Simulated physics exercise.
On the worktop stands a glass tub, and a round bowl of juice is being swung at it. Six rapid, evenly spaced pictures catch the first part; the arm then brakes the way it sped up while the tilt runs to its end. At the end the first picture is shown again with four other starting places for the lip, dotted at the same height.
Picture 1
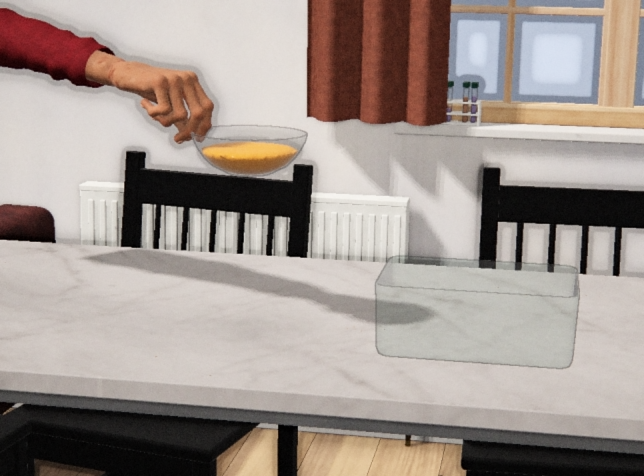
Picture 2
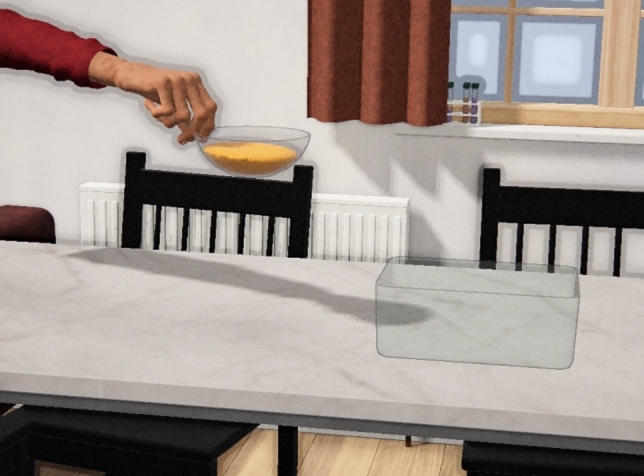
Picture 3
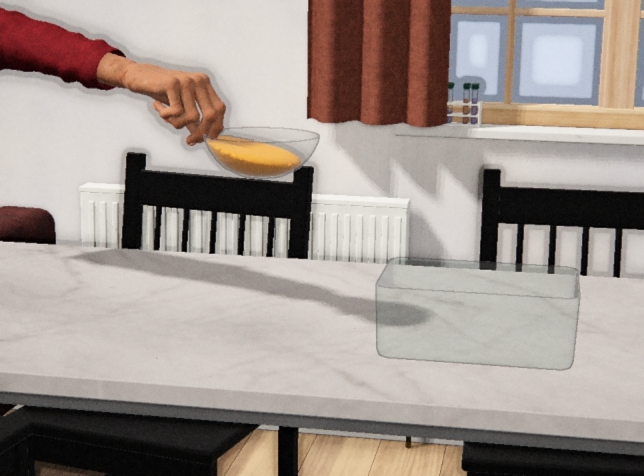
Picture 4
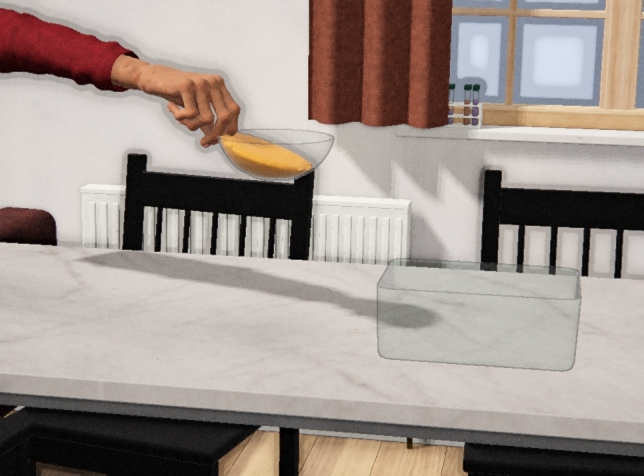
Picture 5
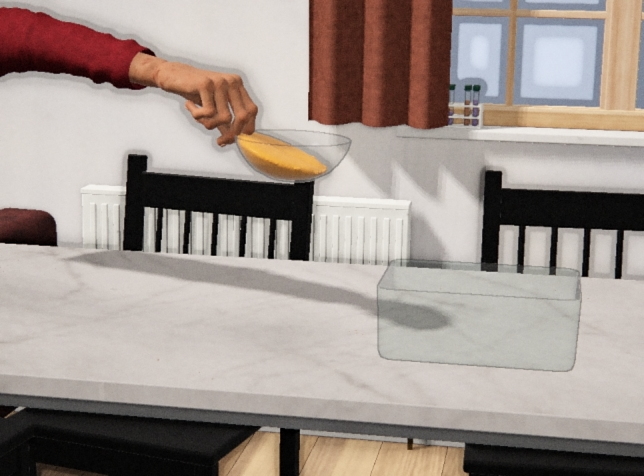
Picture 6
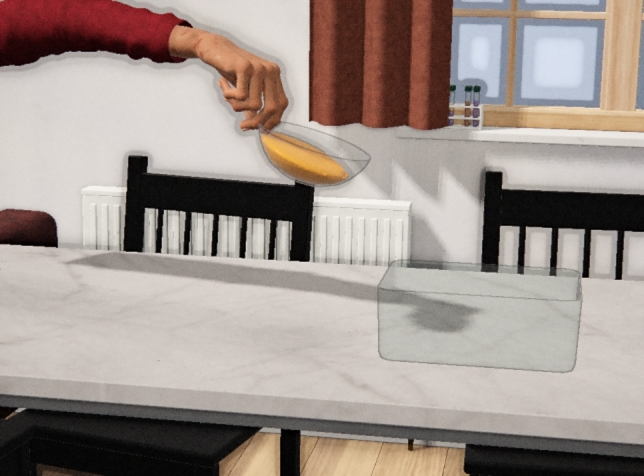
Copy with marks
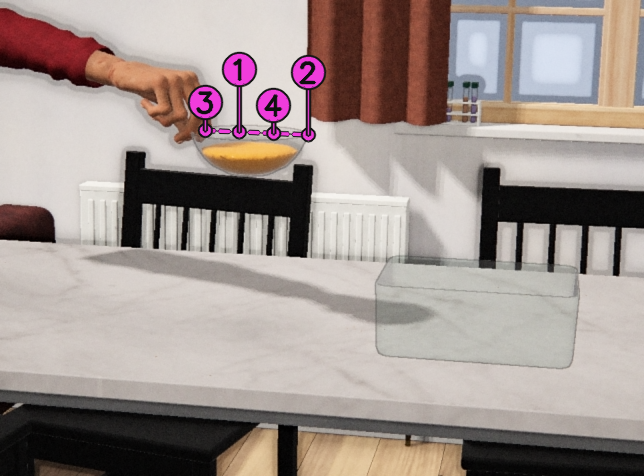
A hand carries a glass bowl of orange juice rightward above a table, then tilts it.
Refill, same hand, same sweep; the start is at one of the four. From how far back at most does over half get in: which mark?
That is place 4.
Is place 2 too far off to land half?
No, that is safe.
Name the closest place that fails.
Here it is place 1.
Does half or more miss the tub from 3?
Yes, that goes wrong.
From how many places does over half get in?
Two of the four.
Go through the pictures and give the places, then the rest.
The first picture shows upright, lip at (305, 134); tub from (376, 354) to (573, 368); nothing has left yet.
The second picture shows upright, lip at (308, 135); nothing has left yet.
The third picture shows upright, lip at (317, 136); nothing has left yet.
The fourth picture shows upright, lip at (332, 138); nothing has left yet.
The fifth picture shows upright, lip at (349, 141); nothing has left yet.
The sixth picture shows tipped about 17°, lip at (369, 158); nothing has left yet.
On the marked copy, 1 at (239, 131); 2 at (308, 134); 3 at (205, 130); 4 at (273, 133).
With 1, about 20 % lands in the tub, 76 % falls short and 5 % goes beside or beyond.
With 2, about 80 % lands in the tub, 6 % falls short and 14 % goes beside or beyond.
With 3, about 0 % lands in the tub, 99 % falls short.
With 4, about 72 % lands in the tub, 19 % falls short and 8 % goes beside or beyond.
